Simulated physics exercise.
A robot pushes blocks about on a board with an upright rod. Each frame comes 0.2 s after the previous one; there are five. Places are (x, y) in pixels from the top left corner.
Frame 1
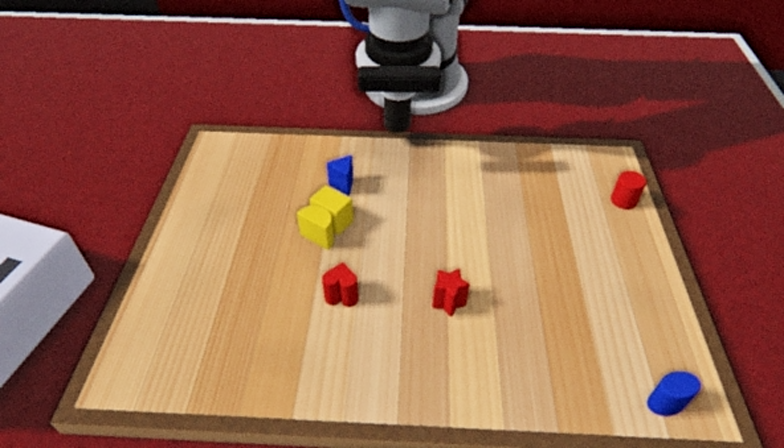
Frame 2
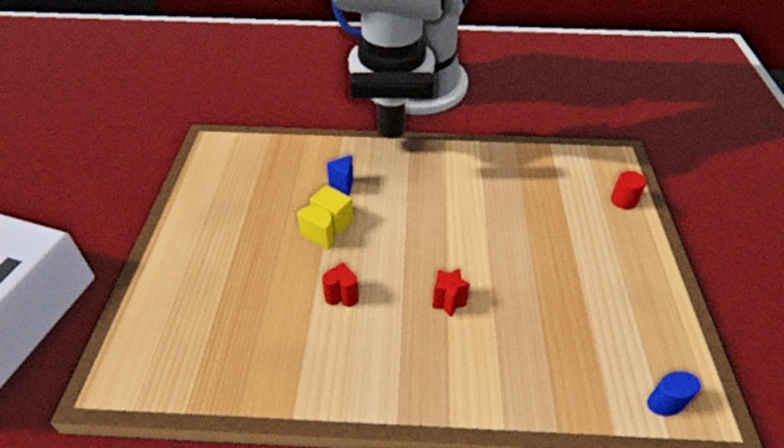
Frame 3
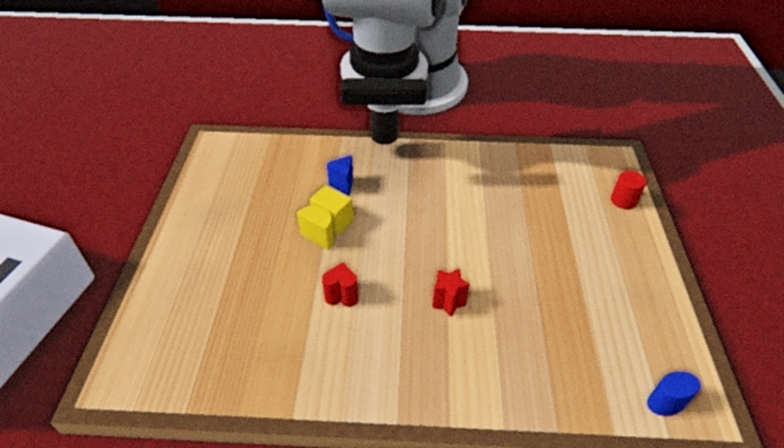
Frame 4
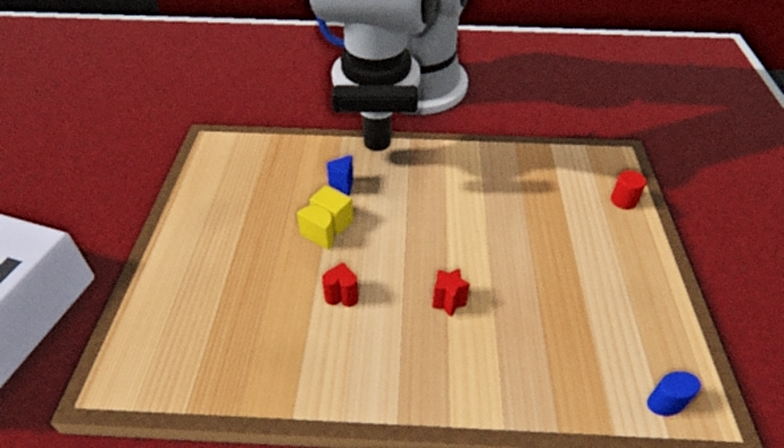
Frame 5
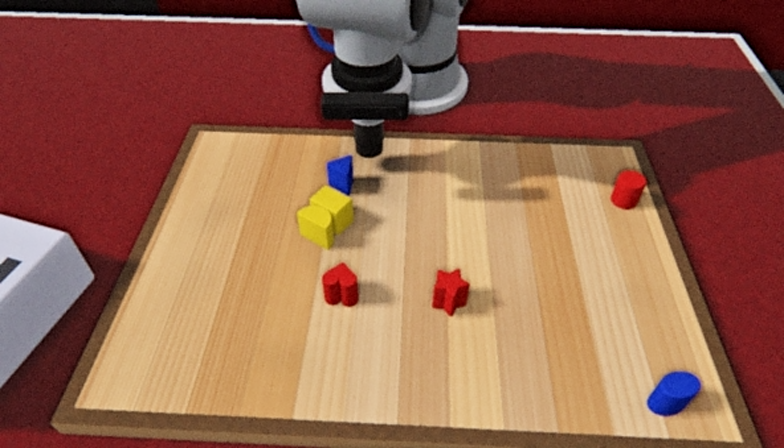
The robot arm's rod moves slightly left and nearer the blue block; the blocks stay still.
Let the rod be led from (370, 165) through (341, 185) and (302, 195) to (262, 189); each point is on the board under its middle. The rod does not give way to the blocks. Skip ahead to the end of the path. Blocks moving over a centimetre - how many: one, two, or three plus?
Going by the path, one of them shifts by more than about 1 cm.
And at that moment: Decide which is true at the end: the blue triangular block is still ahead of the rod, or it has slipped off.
Slipped off.
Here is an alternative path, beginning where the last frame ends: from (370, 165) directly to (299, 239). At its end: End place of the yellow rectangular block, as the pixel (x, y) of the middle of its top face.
The centre of its top face lies at (297, 239).
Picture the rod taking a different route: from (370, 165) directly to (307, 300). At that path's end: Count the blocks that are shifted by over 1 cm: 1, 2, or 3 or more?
Three or more get moved.
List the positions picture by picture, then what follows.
In the first frame, rod's lower end (397, 126); yellow half-round block (317, 215); yellow rectangular block (331, 198); blue triangular block (342, 163).
In the second frame, rod (391, 131); blocks still.
In the third frame, rod (385, 137); blocks still.
In the fourth frame, rod (377, 144); blocks still.
In the fifth frame, rod (369, 150); yellow half-round block (317, 215); yellow rectangular block (331, 198); blue triangular block (342, 163).
The first path, step by step. One third of the way, rod (339, 170); yellow rectangular block (330, 200); blue triangular block (320, 180), turned 20° anticlockwise.
Two thirds of the way, rod (298, 180); yellow rectangular block (329, 200), turned 15° anticlockwise; blue triangular block (301, 189), turned 105° anticlockwise.
At the end, rod (258, 175); yellow half-round block still; yellow rectangular block (329, 200), turned 15° anticlockwise; blue triangular block (301, 189), turned 105° anticlockwise.
